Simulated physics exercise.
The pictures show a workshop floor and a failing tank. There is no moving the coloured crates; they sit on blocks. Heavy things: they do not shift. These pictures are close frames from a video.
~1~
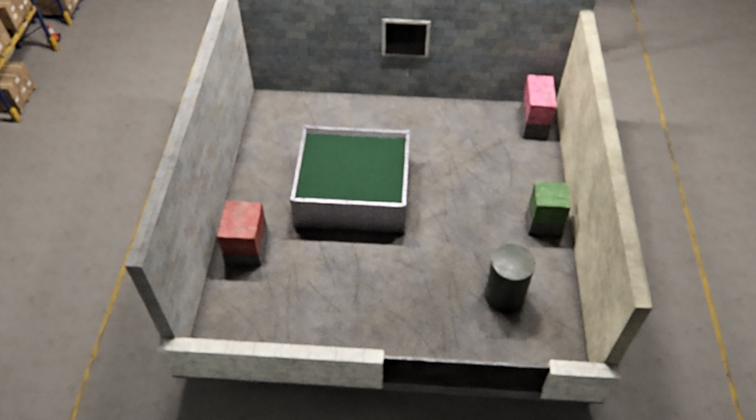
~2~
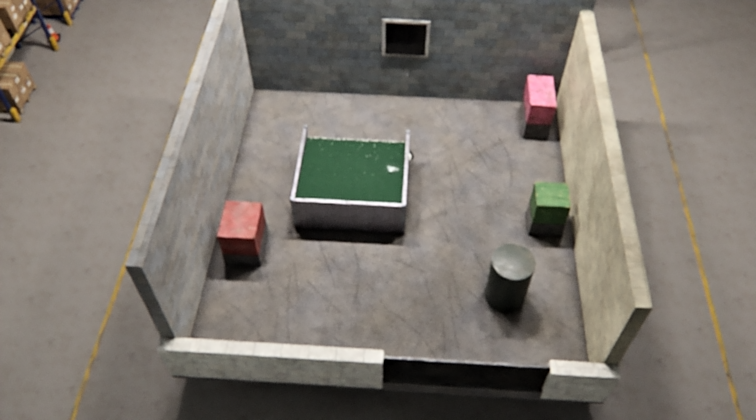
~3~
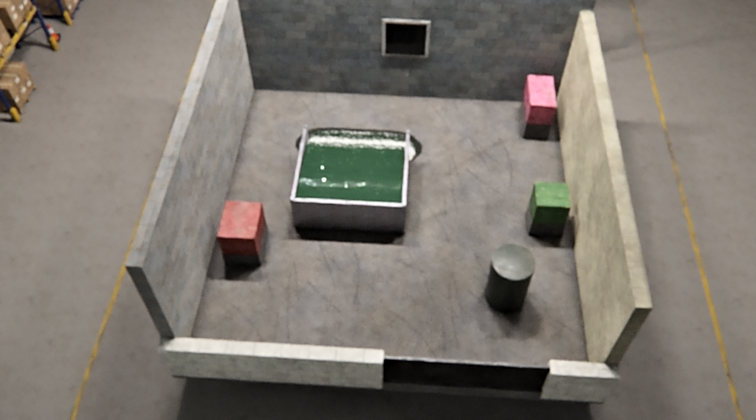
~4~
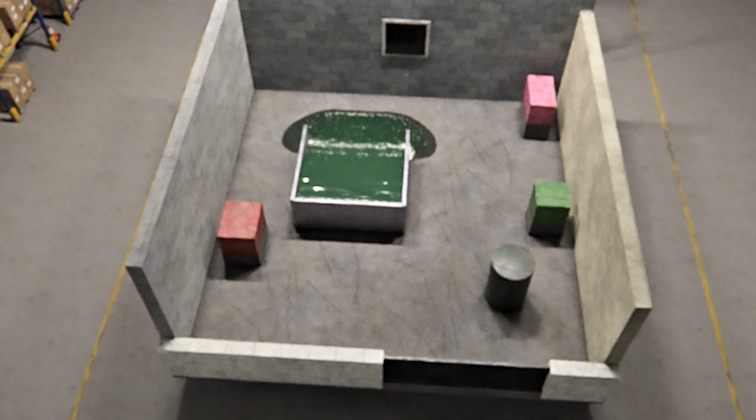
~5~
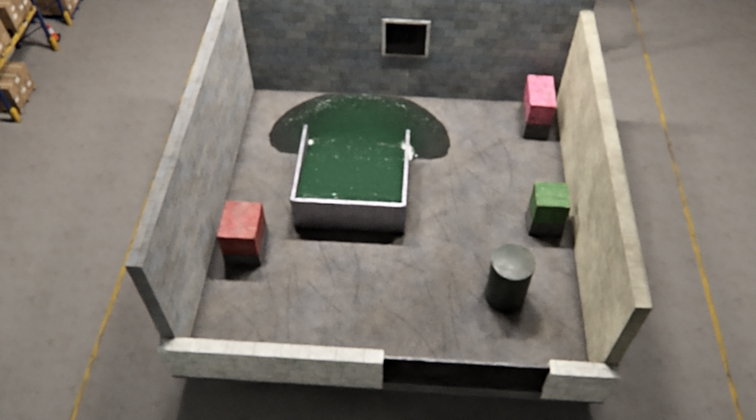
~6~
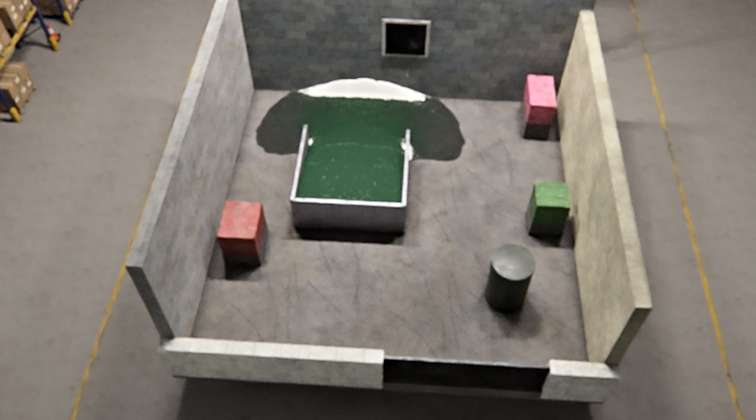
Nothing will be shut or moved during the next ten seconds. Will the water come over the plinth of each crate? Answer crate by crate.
The pink crate: No, it stays dry. The green crate: No, it stays dry. The red crate: No, it stays dry.
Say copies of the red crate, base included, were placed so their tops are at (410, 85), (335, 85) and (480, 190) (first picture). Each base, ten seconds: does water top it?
Going in order, the first crate gets reached, the second gets reached, while the third remains untouched.
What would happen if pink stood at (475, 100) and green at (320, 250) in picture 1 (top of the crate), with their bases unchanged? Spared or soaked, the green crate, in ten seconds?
As for the green one, it keeps clear.
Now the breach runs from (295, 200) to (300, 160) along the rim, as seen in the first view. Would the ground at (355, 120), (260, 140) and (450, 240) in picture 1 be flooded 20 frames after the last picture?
Drenched; drenched; spared.
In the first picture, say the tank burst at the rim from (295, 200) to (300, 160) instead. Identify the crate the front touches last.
Last in line is the green-painted one.
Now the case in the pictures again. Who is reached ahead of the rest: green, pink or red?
First to get wet: The pink crate.
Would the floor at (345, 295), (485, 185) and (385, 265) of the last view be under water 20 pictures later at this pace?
As listed: No water, flooded, not flooded.
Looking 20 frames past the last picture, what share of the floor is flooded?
Around 55 percent.
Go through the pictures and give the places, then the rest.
The water tank at (353, 167) is whole and still, in the first picture.
The front is at a hidden place, out from the gap on the water tank's far side, in the second picture.
Water pours out on the water tank's far side and has run to a hidden place, in the third picture.
The front is at (293, 128), out from the gap on the water tank's far side, in the fourth picture.
Water pours out on the water tank's far side and has run to (309, 103), in the fifth picture.
The front is at (295, 93), out from the gap on the water tank's far side, in the sixth picture.
A moment on, water covers 20 % of the floor; the pink crate not reached, the green crate not reached, the red crate not reached.
Next, water covers 25 % of the floor; the pink crate water round its plinth, the green crate not reached, the red crate not reached.
Then, water covers 55 % of the floor; the pink crate water round its plinth, the green crate water round its plinth, the red crate water round its plinth.
Later, water covers 90 % of the floor; the pink crate water round its plinth, the green crate water round its plinth, the red crate water round its plinth.
In the end, water covers 100 % of the floor; the pink crate stayed above the water, the green crate stayed above the water, the red crate stayed above the water.
